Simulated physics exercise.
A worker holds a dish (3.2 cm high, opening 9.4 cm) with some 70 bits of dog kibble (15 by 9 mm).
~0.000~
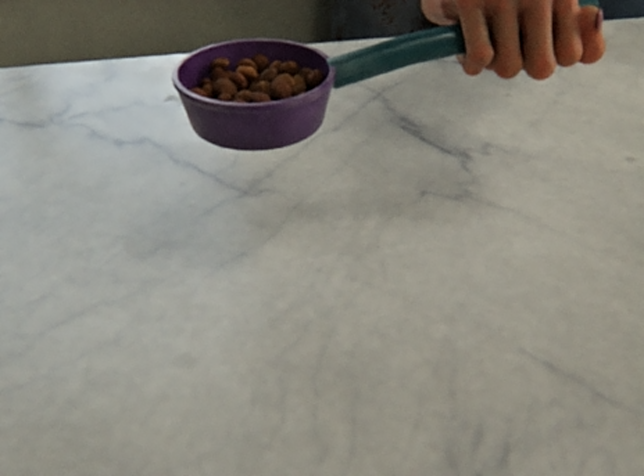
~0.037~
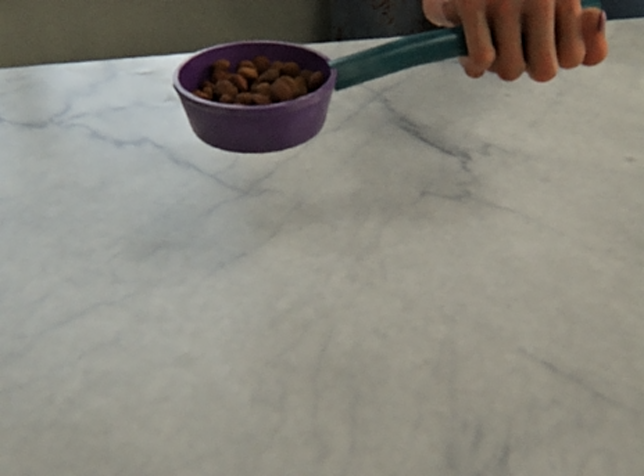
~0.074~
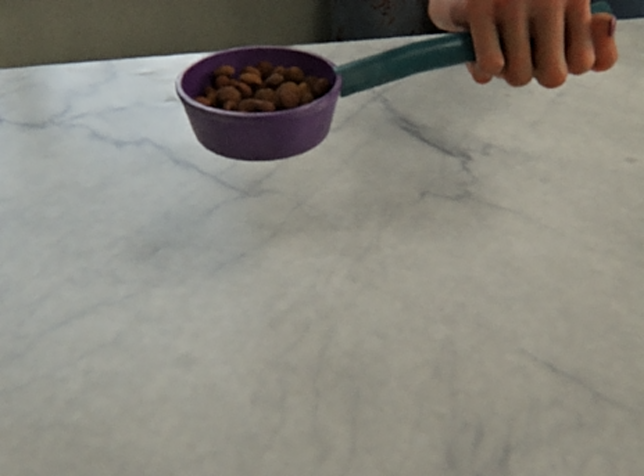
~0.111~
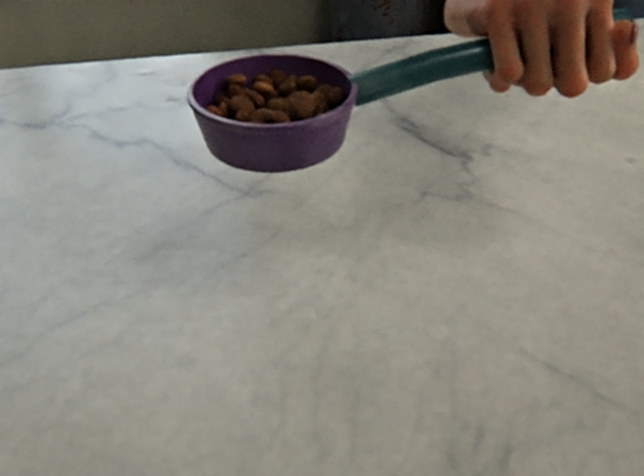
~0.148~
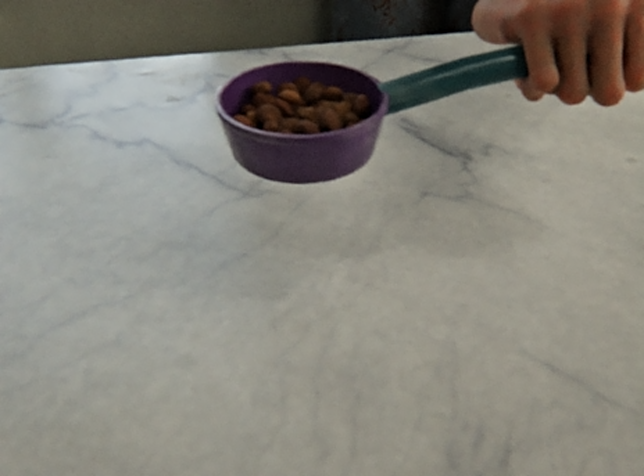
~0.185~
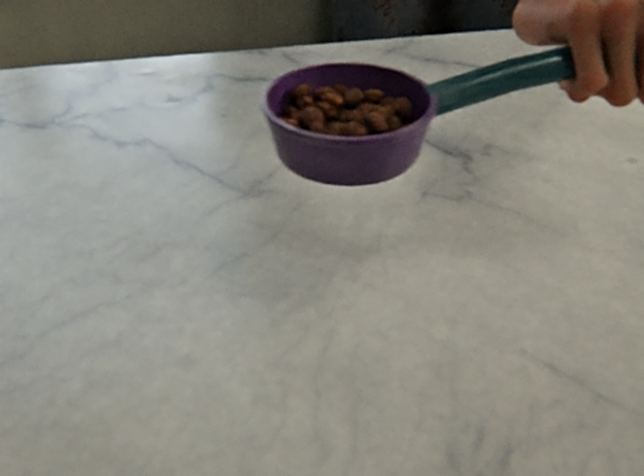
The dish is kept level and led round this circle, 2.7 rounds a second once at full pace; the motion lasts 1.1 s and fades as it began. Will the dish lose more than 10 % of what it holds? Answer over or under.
Share spilt, set against 10 %: Over.
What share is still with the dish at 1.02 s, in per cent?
Some 75 per cent of the load.
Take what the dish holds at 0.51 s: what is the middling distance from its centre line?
About 2.5 cm.
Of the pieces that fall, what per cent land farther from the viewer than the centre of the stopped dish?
Roughly 30 per cent.
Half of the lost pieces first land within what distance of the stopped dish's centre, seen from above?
About 18 cm.
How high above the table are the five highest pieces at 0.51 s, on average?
Some 15 cm.
After 0.51 s, dish 95 %; middle of the pieces not yet landed near (270, 112).
After 0.78 s, fallen right of where it stops 5 %, dish 80 %, fallen in front of where it stops 5 %, in the air 5 %; middle of the pieces not yet landed near (304, 66).
After 1.02 s, fallen right of where it stops 5 %, dish 75 %, fallen left of where it stops 5 %, fallen behind where it stops 5 %, fallen in front of where it stops 5 %; middle of the pieces not yet landed near (406, 112).
Then, at 1.26 s, fallen right of where it stops 5 %, dish 70 %, fallen left of where it stops 5 %, fallen behind where it stops 5 %, fallen in front of where it stops 10 %; middle of the pieces not yet landed near (411, 88).
At rest (1.5 s), fallen right of where it stops 5 %, dish 70 %, fallen left of where it stops 5 %, fallen behind where it stops 5 %, fallen in front of where it stops 10 %.
